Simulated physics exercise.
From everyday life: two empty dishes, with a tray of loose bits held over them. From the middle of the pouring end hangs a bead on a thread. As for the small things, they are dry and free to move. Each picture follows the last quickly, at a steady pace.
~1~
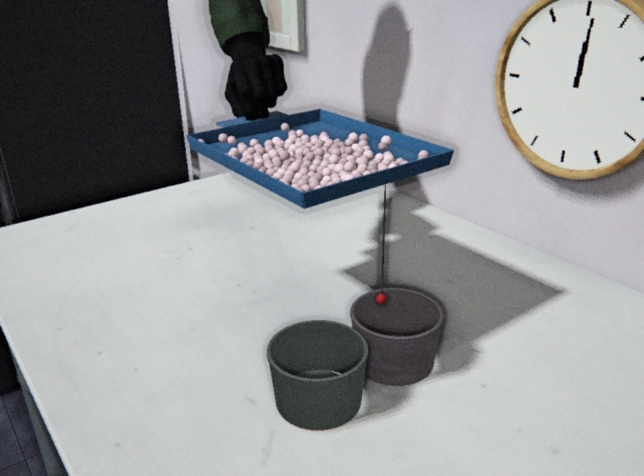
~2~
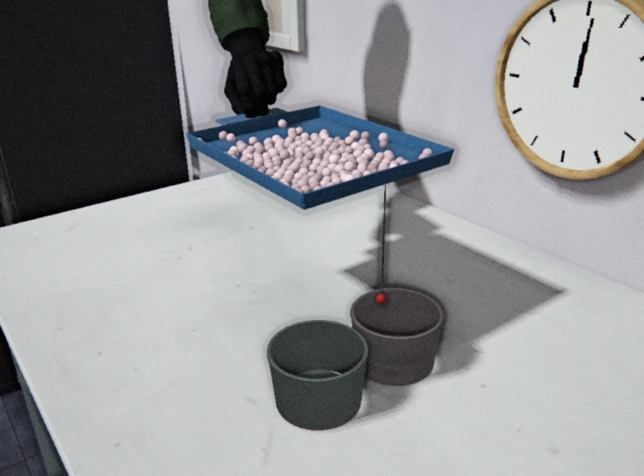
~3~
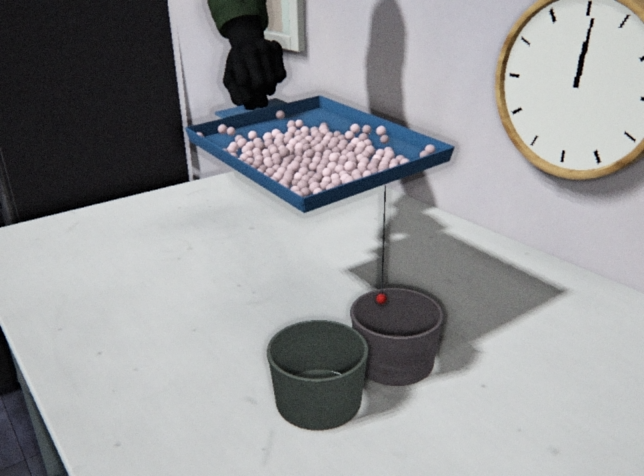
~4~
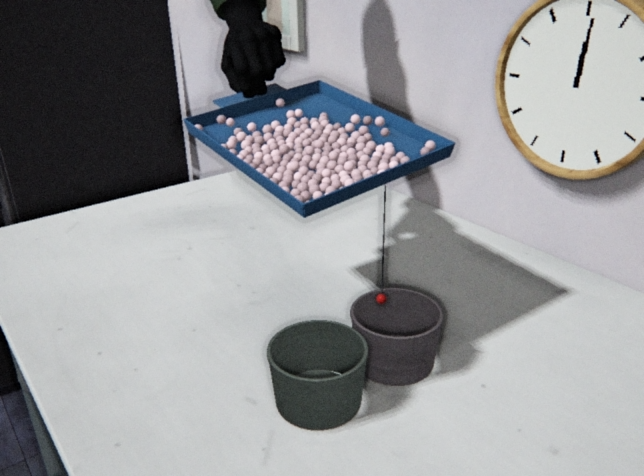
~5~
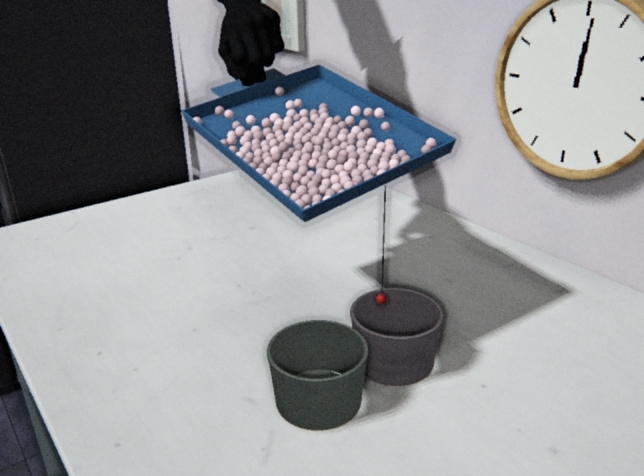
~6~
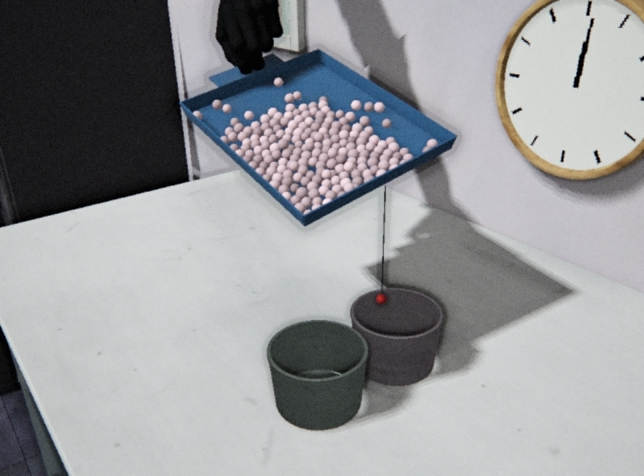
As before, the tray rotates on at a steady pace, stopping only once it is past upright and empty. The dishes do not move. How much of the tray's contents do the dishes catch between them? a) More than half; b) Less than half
More than half.
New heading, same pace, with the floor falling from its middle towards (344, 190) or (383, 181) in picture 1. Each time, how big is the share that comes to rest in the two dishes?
I'd expect around 50 in a hundred first and around 10 in a hundred second.
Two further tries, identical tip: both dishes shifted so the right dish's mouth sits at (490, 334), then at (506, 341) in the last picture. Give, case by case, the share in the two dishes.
Close to 0 in a hundred first, close to 0 in a hundred second.
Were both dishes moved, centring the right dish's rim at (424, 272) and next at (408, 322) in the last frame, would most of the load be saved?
Held in all, by try: A smaller portion, then a larger portion.
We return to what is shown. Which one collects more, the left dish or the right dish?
It turns out to be the left-positioned one.
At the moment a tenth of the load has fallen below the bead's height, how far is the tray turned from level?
Close to 80 degrees, I reckon.
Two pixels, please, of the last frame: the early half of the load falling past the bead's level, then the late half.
First close to (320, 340), next close to (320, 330).
Shortly afterwards, tray tipped steeply; all but a few on the tray; only a few in the left dish; only a few in the air.
Next, tray tipped past a quarter turn; only a few on the tray; the bulk in the left dish; a little outside both; a little in the air.
Some moments later, tray tipped past a quarter turn; the bulk in the left dish; a little outside both.
In the end, tray tipped past a quarter turn; the bulk in the left dish; none at all in the right dish; a little outside both.
